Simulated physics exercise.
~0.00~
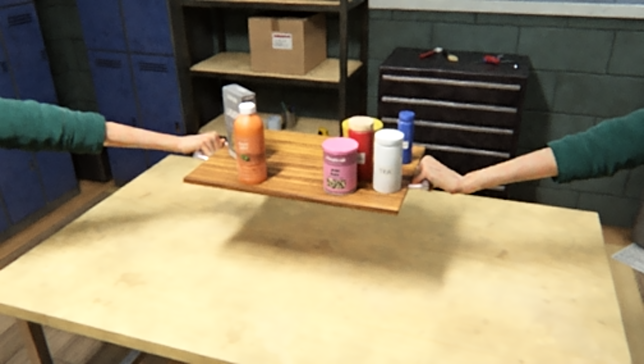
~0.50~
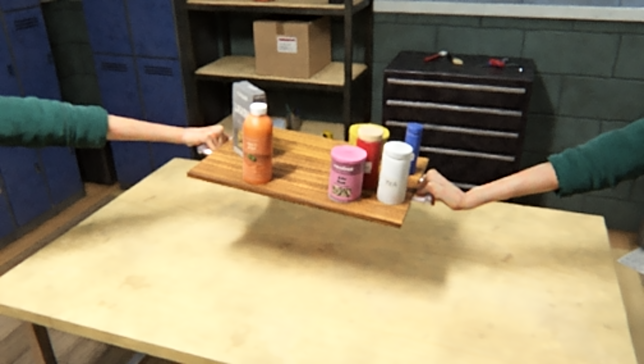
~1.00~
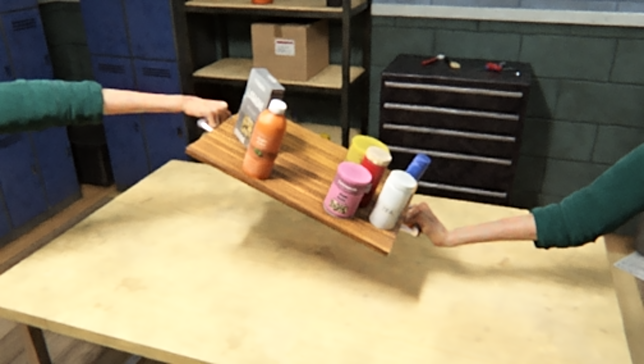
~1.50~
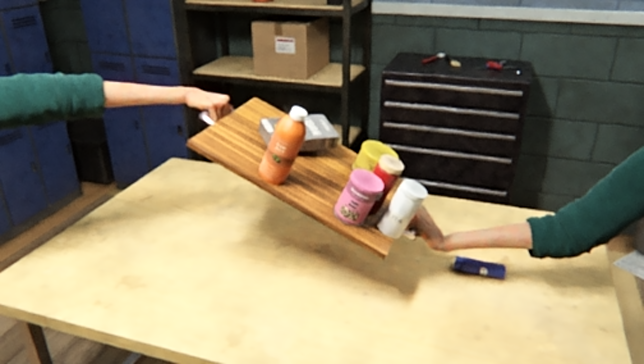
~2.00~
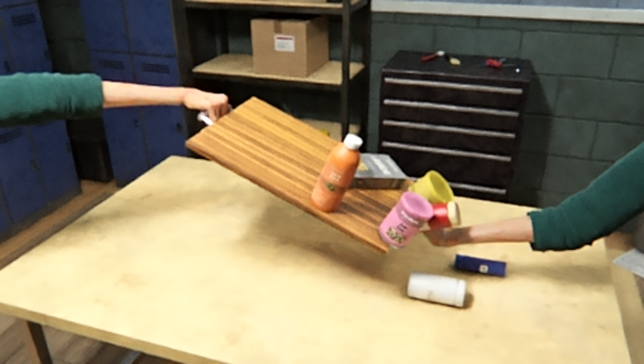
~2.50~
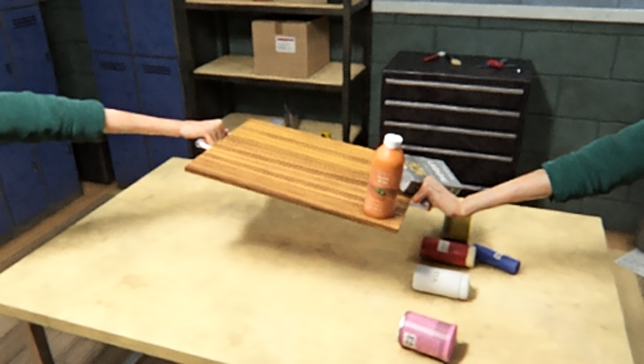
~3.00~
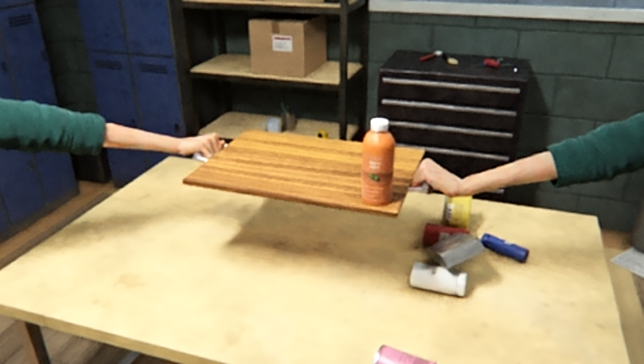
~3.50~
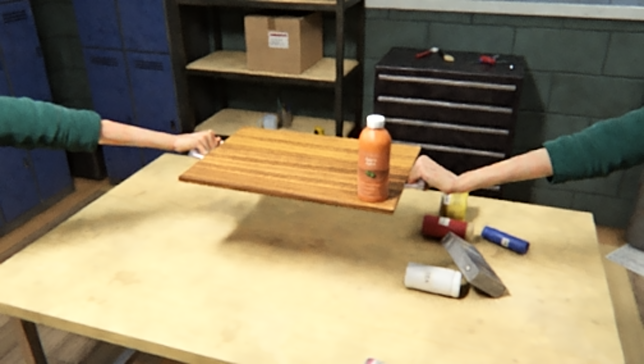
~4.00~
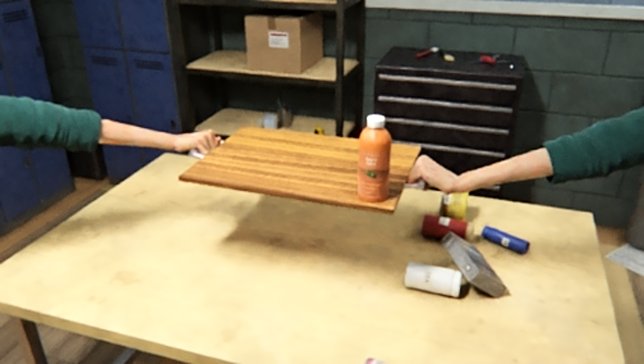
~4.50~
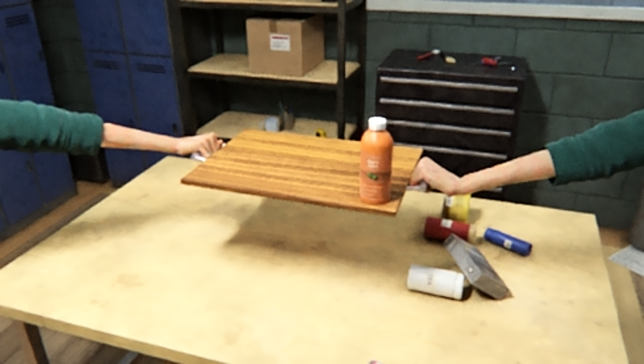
A wooden board held by two hands above a pale table carries an orange bottle, a grey packet, a pink tin, a white jar and red, yellow and blue containers. The board tips steeply down to the right, and its load leans and slides that way. The blue container drops to the table first, then the white jar, while the grey packet topples and slides. The pink tin, red and yellow containers and then the packet follow as the hands level the board. At the end, only the orange bottle stands aboard, near the right edge.
